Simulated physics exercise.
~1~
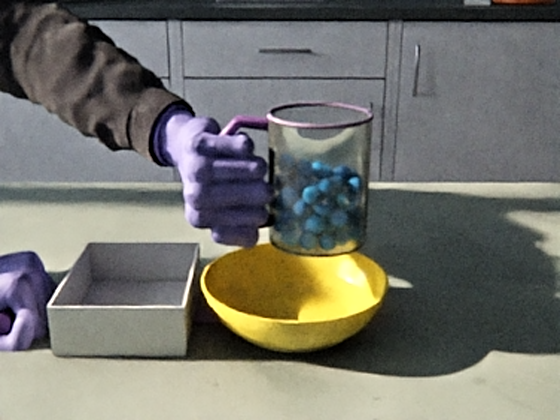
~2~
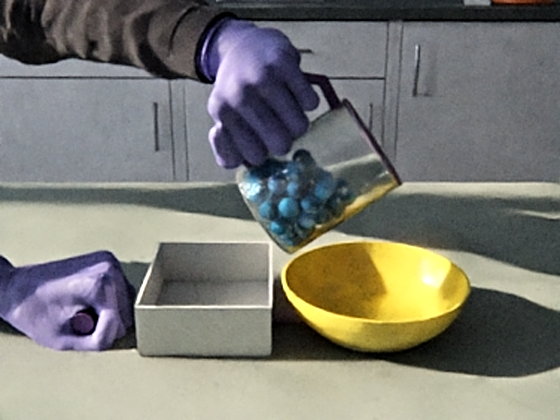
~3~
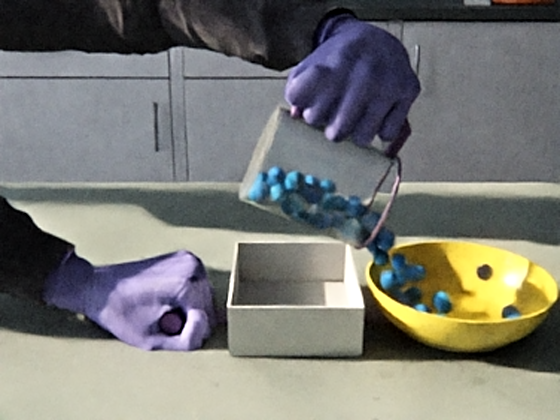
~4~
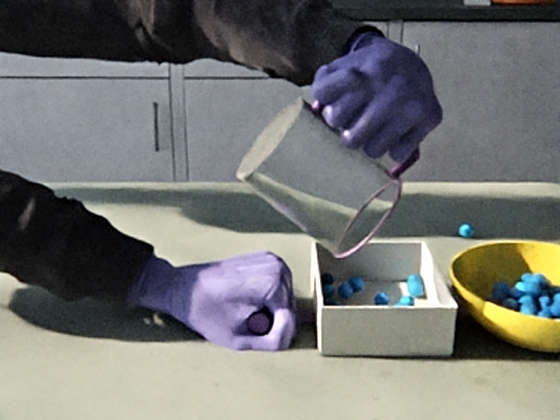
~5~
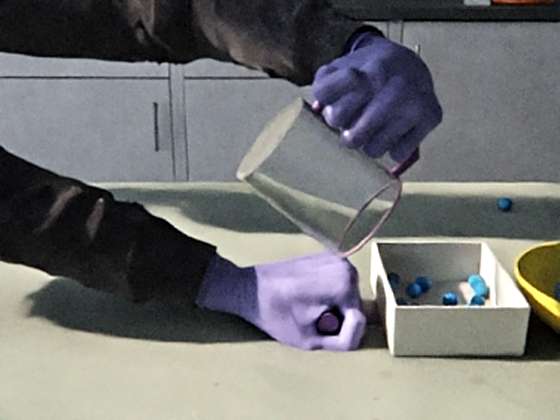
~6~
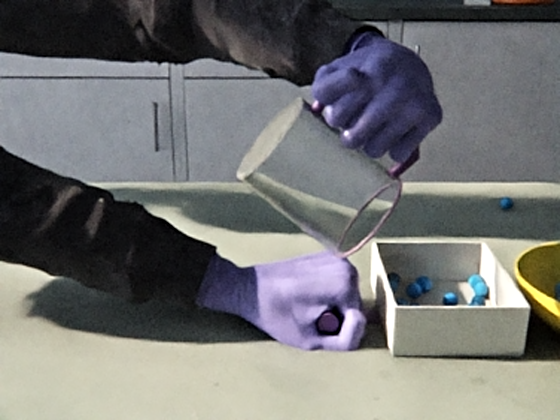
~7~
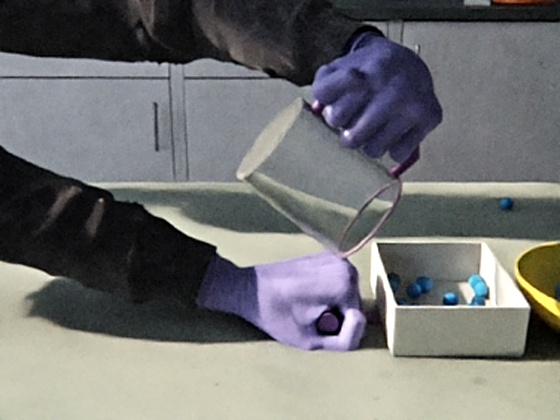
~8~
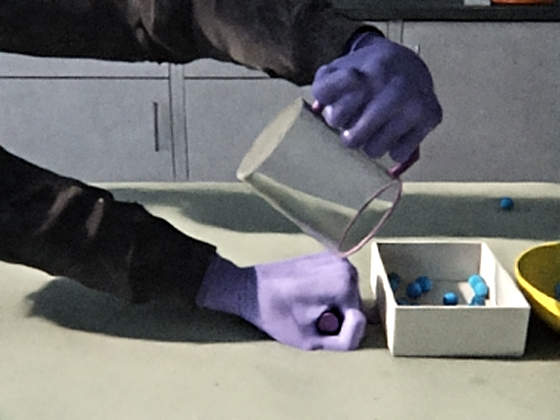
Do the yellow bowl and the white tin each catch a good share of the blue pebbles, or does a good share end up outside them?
The yellow bowl and the white tin each catch a good share, with the bowl taking the most. Only a small part ends up outside, such as the lone pebble seen on the counter behind them.
